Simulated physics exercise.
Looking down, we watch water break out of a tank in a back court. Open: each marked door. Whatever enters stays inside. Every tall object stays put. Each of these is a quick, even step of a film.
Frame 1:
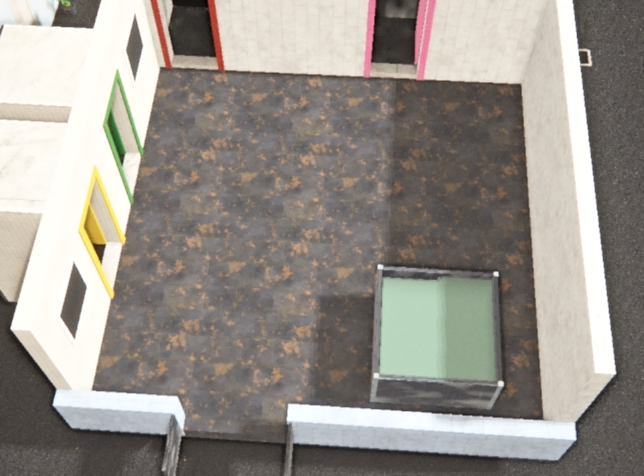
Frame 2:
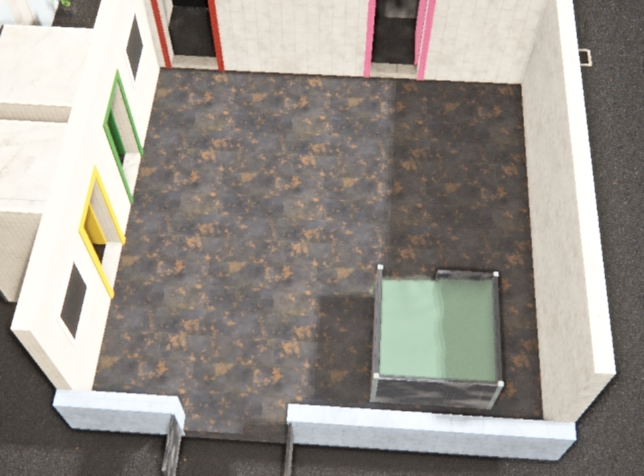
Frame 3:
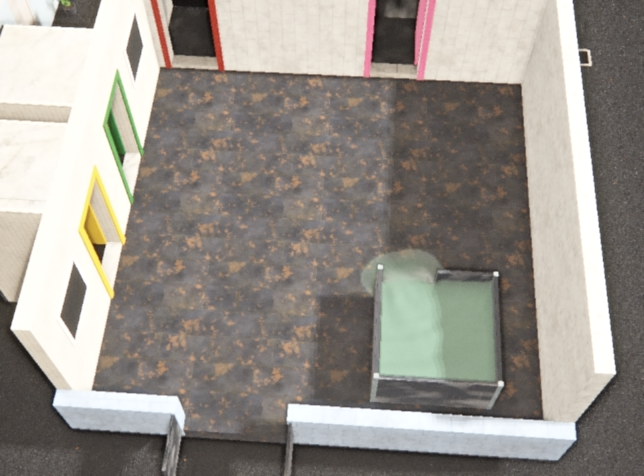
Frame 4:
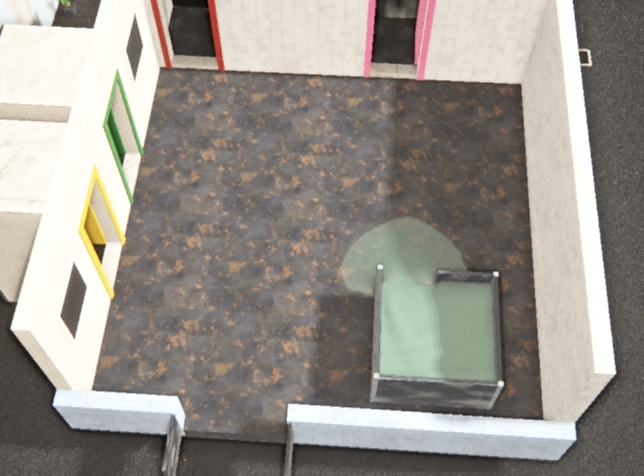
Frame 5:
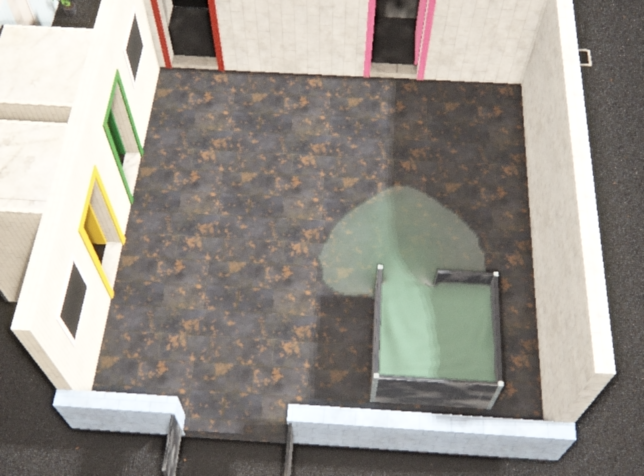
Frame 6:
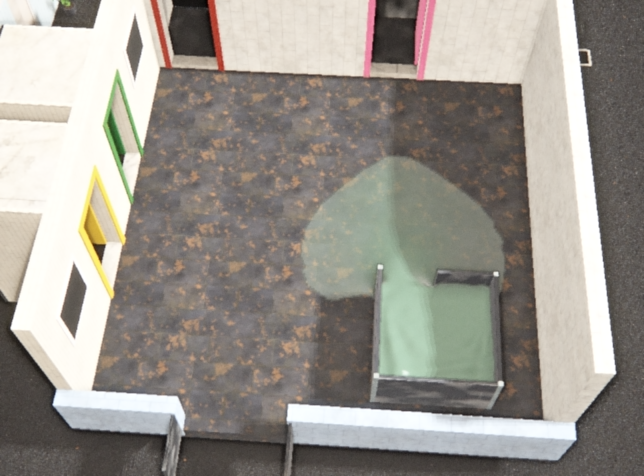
The footage shows an open tank of pale green water standing still in a walled court before a gap appears on its far side, and water pours out, spreading across the dark mottled floor in a widening, rounded sheet.
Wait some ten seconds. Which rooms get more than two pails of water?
As I see it, the green door will most likely keep inside the limit. The yellow door will most likely keep inside the limit. The red door will most likely go past the limit. The pink door will most likely go past the limit.
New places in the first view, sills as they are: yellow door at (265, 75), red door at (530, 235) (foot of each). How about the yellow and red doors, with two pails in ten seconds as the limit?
I'd say the yellow door overflows, while the red door falls short.
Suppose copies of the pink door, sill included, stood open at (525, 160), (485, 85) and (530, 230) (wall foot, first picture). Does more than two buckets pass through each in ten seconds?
The first new doorway comes up short, the second tops it, the third comes up short.
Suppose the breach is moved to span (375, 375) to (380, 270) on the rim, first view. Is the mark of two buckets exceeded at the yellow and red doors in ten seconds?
Here the yellow door gets too much, and the red door gets too much.
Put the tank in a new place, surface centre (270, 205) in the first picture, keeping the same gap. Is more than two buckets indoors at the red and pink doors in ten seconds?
Red door tops the mark, pink door falls short.
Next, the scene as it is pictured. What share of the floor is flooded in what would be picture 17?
I'd estimate some 55 per cent.
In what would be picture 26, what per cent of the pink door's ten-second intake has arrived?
By then roughly 90 percent of the ten-second total is in.
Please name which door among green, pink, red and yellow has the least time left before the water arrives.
Result: The pink-painted one is first.
A moment on, water covers 40 % of the floor; the green door not reached, the yellow door not reached, the red door not reached, the pink door wet at the sill, nothing in.
Next, water covers 55 % of the floor; the green door not reached, the yellow door not reached, the red door not reached, the pink door over two buckets in.
Then, water covers 55 % of the floor; the green door wet at the sill, nothing in, the yellow door not reached, the red door under two buckets in, the pink door over two buckets in.
Later, water covers 70 % of the floor; the green door wet at the sill, nothing in, the yellow door wet at the sill, nothing in, the red door over two buckets in, the pink door over two buckets in.
In the end, water covers 90 % of the floor; the green door wet at the sill, nothing in, the yellow door wet at the sill, nothing in, the red door over two buckets in, the pink door over two buckets in.
